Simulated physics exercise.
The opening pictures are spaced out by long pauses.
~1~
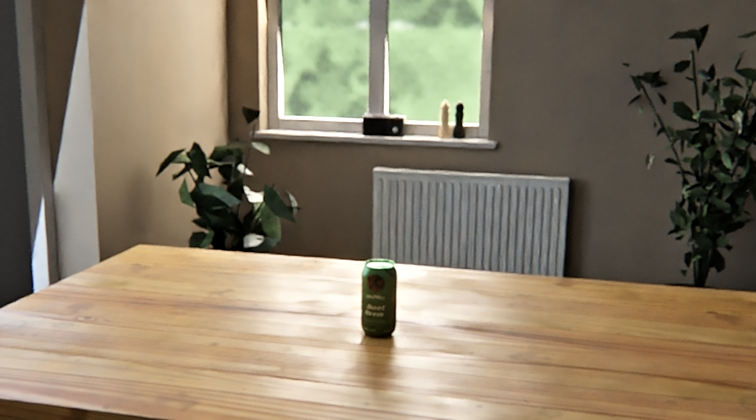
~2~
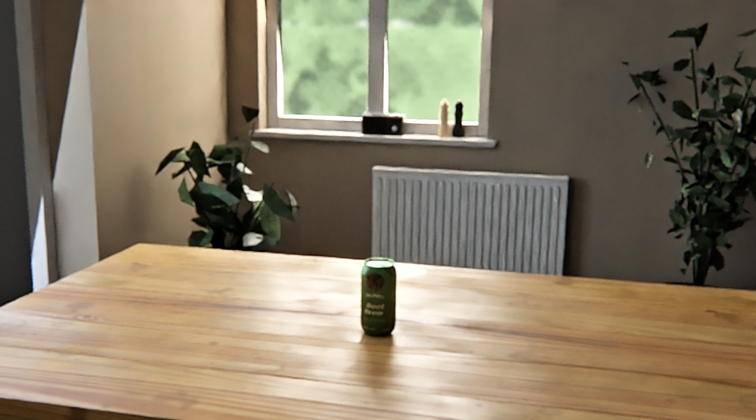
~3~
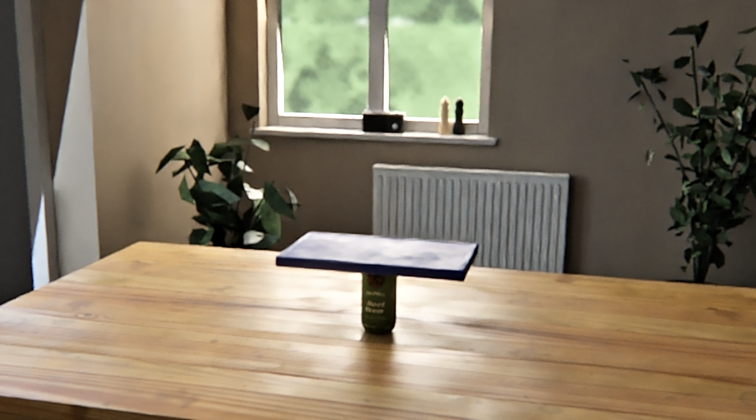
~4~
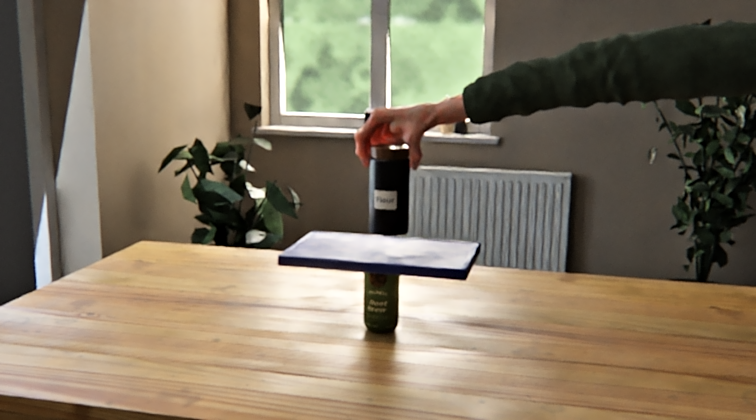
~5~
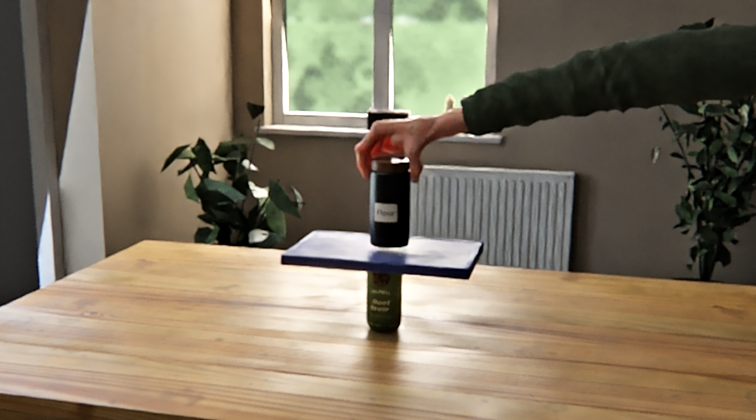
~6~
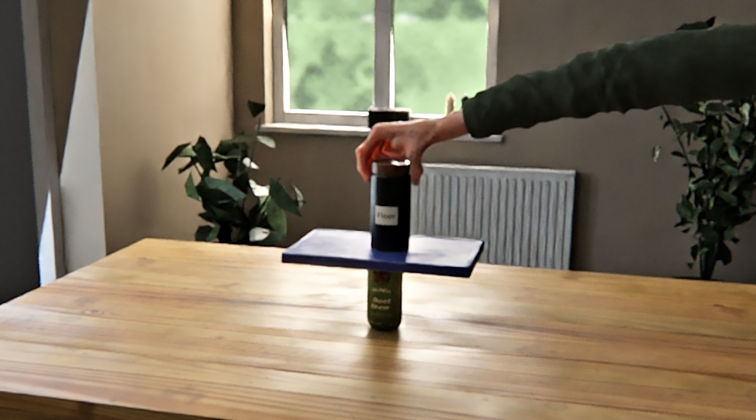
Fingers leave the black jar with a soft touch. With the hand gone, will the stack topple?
No, it stays standing.
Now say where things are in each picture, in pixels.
The last thing is not in view yet, in the first frame.
The last thing is not in view yet, in the second frame.
The last thing is not in view yet; blue lid (380, 255), in the third frame.
Coming down; black jar (389, 189); blue lid (383, 254), in the fourth frame.
Coming down; black jar (390, 202); blue lid (385, 253), in the fifth frame.
In place under the hand; black jar (391, 205); blue lid (386, 252), in the sixth frame.
Then, 0.30 s after the last picture, nothing has stirred.
Then, 0.70 s after the last picture, black jar resting near (391, 205).
At rest, all 3 in place. Seen from the same camera at the end, black jar near (391, 205). The stack keeps its balance.
